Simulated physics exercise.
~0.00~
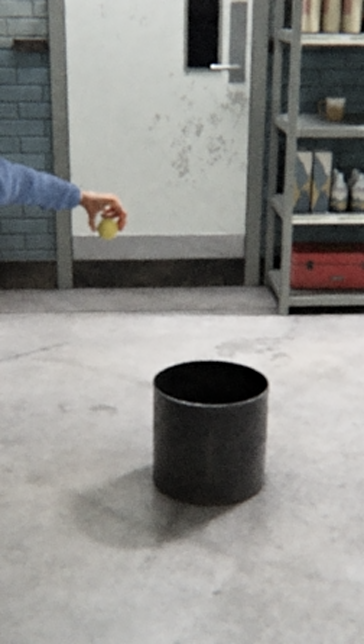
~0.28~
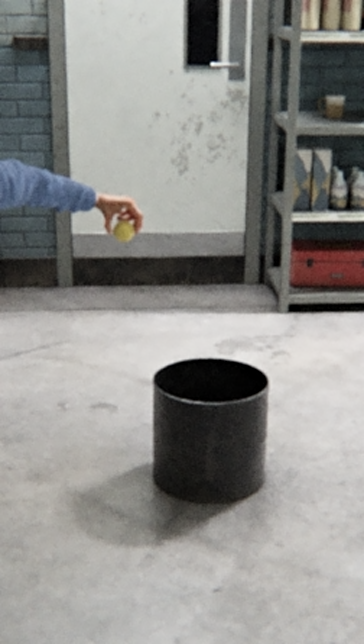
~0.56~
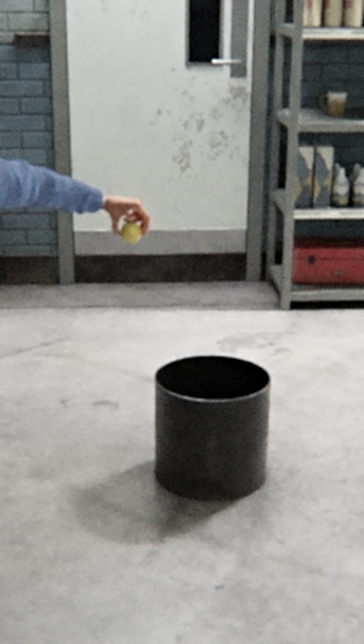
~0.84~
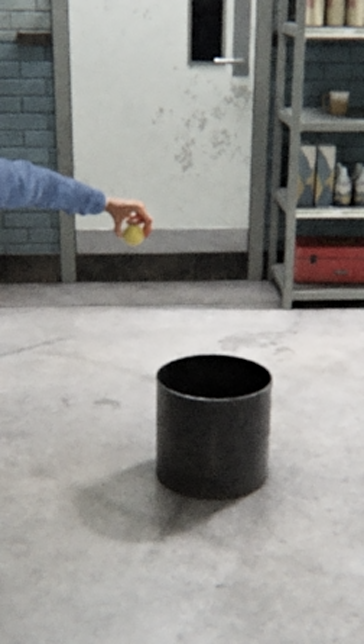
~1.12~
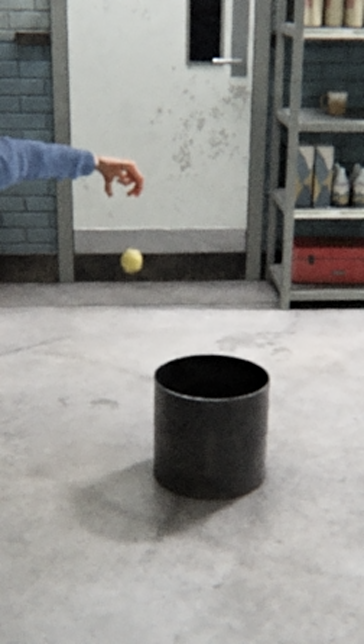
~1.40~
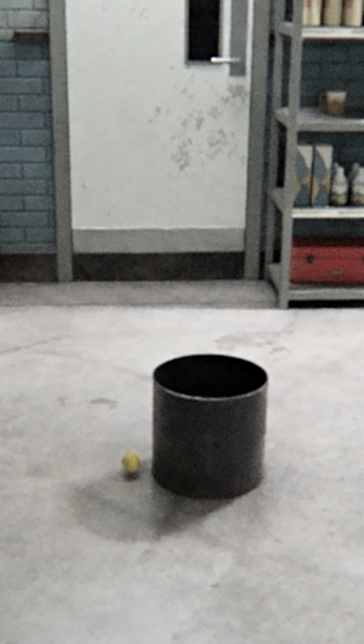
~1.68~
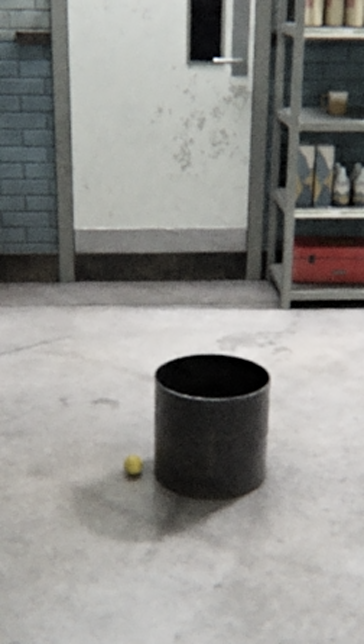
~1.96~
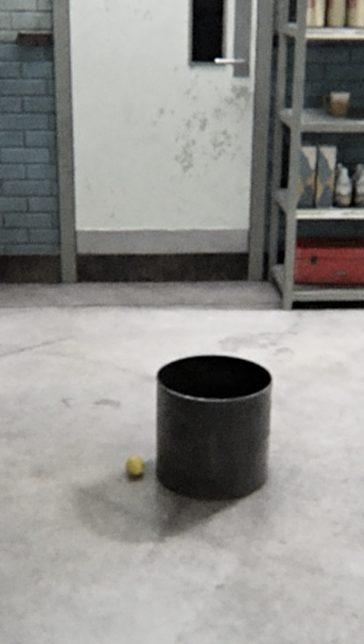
In a room with a bare concrete floor, a worn white door and metal shelves at the right, an open black bin stands in the foreground. A hand in a blue sleeve reaches in from the left, holding a small yellow lemon in the air. The arm moves a little to the right and then holds still, with the lemon still left of the bin. The fingers open, and the lemon drops as the hand draws back out of view. It misses the bin and ends up resting on the floor just to its left.
